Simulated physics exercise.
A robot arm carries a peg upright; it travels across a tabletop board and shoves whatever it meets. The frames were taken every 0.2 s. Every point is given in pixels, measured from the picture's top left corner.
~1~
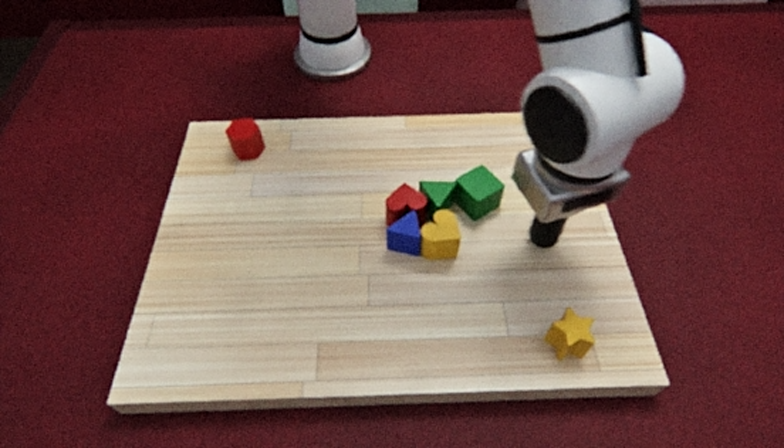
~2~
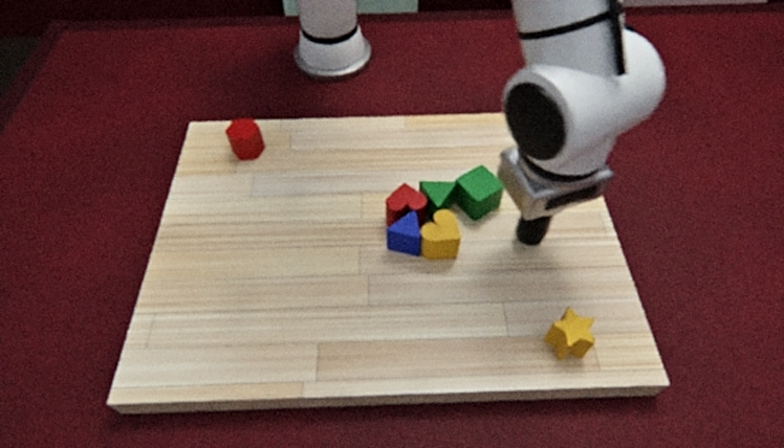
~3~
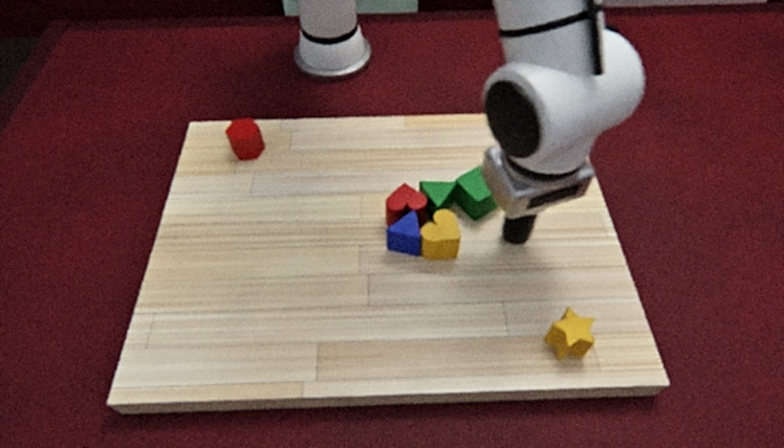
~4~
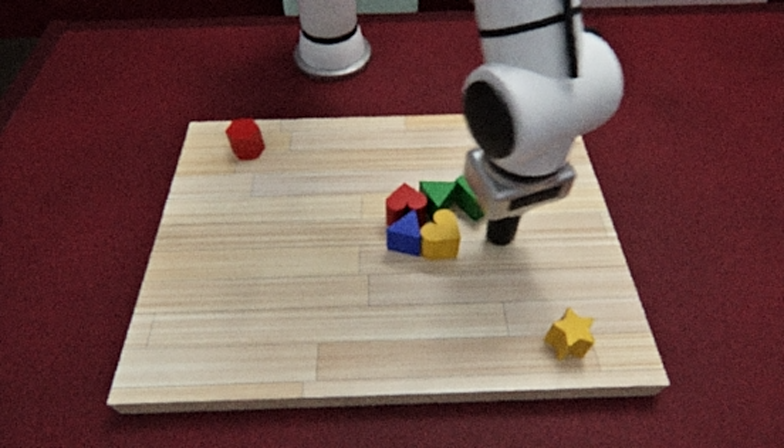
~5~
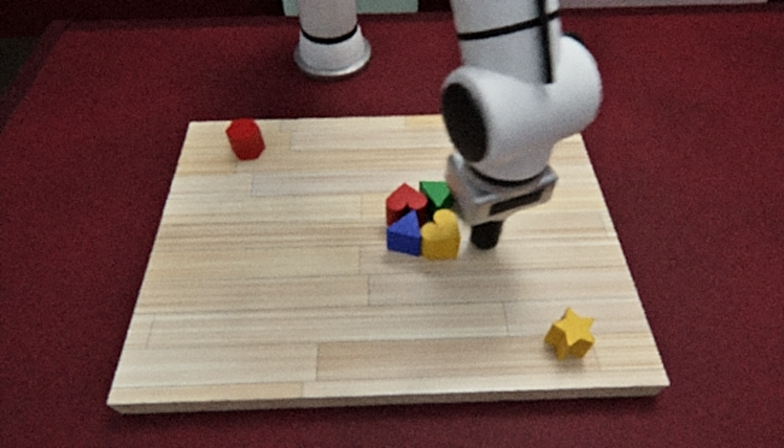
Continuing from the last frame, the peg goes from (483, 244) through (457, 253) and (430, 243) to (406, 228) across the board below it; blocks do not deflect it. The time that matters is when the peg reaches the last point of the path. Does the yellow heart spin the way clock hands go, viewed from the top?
My answer is no.
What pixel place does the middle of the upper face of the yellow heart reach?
I expect it at (378, 219).
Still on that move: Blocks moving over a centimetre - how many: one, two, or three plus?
I foresee three or more blocks being moved.
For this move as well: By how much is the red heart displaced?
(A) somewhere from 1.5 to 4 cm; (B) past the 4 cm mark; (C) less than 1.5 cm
A
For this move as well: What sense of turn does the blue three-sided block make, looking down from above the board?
Short answer: Clockwise.
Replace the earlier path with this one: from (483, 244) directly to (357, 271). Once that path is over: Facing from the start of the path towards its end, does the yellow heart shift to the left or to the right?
Towards the right-hand side.
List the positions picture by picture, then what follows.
In the first picture, peg tip (543, 237); block tops, red heart (406, 198); blue three-sided block (407, 225); green three-sided block (438, 189); yellow heart (442, 227).
In the second picture, peg (530, 234); blocks unchanged.
In the third picture, peg (515, 233); blocks unchanged.
In the fourth picture, peg (500, 235); blocks unchanged.
In the fifth picture, peg (484, 239); red heart (406, 198); blue three-sided block (407, 225); green three-sided block (438, 189); yellow heart (442, 227).
On the path given first. One third of the way, peg (457, 247); blue three-sided block (396, 222), turned 30° clockwise; yellow heart (426, 228).
Two thirds of the way, peg (430, 237); blue three-sided block (373, 216), turned 50° clockwise; yellow heart (399, 225).
At the end, peg (406, 223); red heart (389, 184), turned 30° clockwise; blue three-sided block (352, 214), turned 25° clockwise; green three-sided block in place; yellow heart (378, 219), turned 20° anticlockwise.
